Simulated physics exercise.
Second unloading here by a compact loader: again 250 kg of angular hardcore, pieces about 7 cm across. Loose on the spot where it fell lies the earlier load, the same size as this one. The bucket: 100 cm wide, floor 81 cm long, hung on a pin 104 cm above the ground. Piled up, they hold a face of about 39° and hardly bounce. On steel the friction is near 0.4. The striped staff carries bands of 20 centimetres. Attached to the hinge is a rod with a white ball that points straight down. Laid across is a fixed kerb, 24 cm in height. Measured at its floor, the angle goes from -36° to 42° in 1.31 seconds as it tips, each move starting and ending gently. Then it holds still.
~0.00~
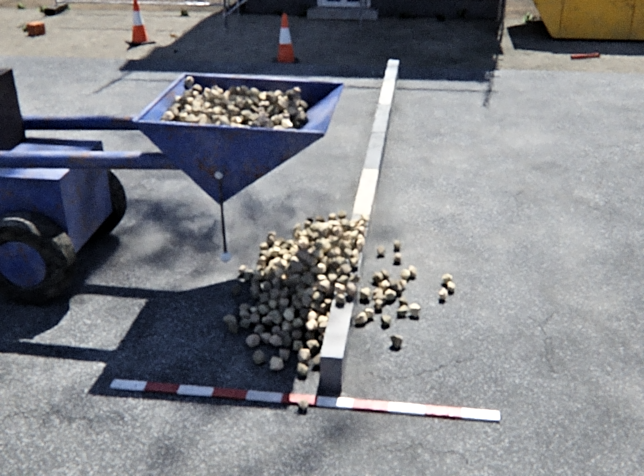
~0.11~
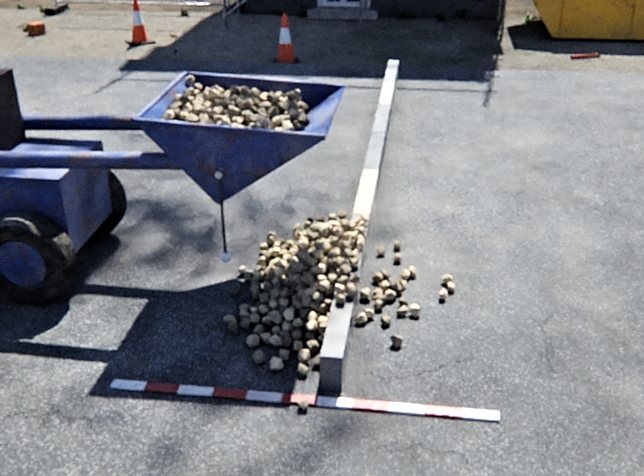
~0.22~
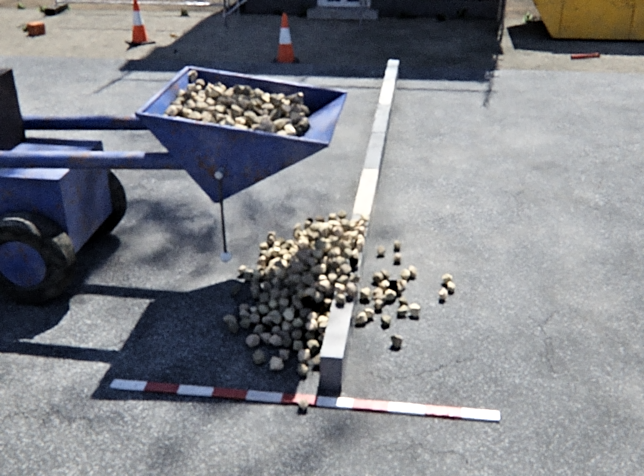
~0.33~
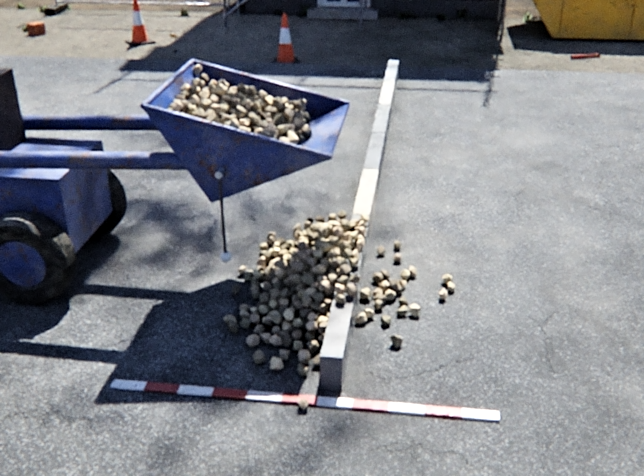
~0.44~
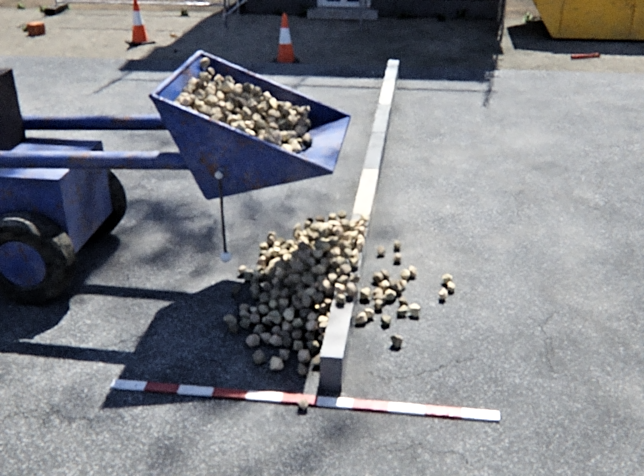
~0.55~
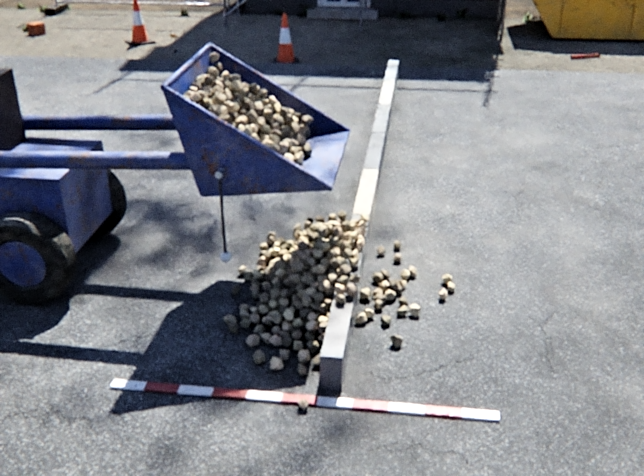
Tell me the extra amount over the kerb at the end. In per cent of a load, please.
31 per cent.
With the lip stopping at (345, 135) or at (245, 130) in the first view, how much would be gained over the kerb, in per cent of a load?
Around 65 percent, then around 0 percent.
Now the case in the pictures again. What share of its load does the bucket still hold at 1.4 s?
Some 50 percent, roughly.
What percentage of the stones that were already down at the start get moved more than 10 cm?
The answer is about 5 per cent.
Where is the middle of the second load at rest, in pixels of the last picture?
Their middle rests near (331, 262).
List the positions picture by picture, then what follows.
Lip at (324, 135), floor tilted -36°, highest stones at (230, 95). The earlier load is highest near (335, 244), 35 cm above ground level, 94 % on this side of the kerb, 6 % over the kerb, in the first picture.
Lip at (325, 137), floor tilted -34°, highest stones at (231, 95); the stones move at 0.1 m/s on average, in the second picture.
The bucket is at -30°, its lip at (328, 145); the top of the load is at (210, 90); the stones move at 0.2 m/s on average, in the third picture.
Lip at (331, 157), floor tilted -24°, highest stones at (203, 84); the stones move at 0.3 m/s on average, in the fourth picture.
The bucket is at -15°, its lip at (333, 172); the top of the load is at (209, 79); the stones move at 0.3 m/s on average, in the fifth picture.
Lip at (332, 189), floor tilted -6°, highest stones at (214, 75); the stones move at 0.3 m/s on average, in the sixth picture.
After 1.0 s the floor is at 30°; in per cent of one load, 100 in the bucket, 95 on this side of the kerb, 6 over the kerb; the foremost stones are at (423, 291).
After 1.4 s the floor is at 42°; in per cent of one load, 51 in the bucket, 142 on this side of the kerb, 7 over the kerb; the foremost stones are at (423, 291).
After 1.8 s the floor is at 42°; in per cent of one load, 12 in the bucket, 160 on this side of the kerb, 28 over the kerb; the foremost stones are at (447, 278).
After 4.3 s the floor is at 42°; in per cent of one load, 2 in the bucket, 162 on this side of the kerb, 36 over the kerb; the foremost stones are at (483, 282). Net gain over the kerb, 31.
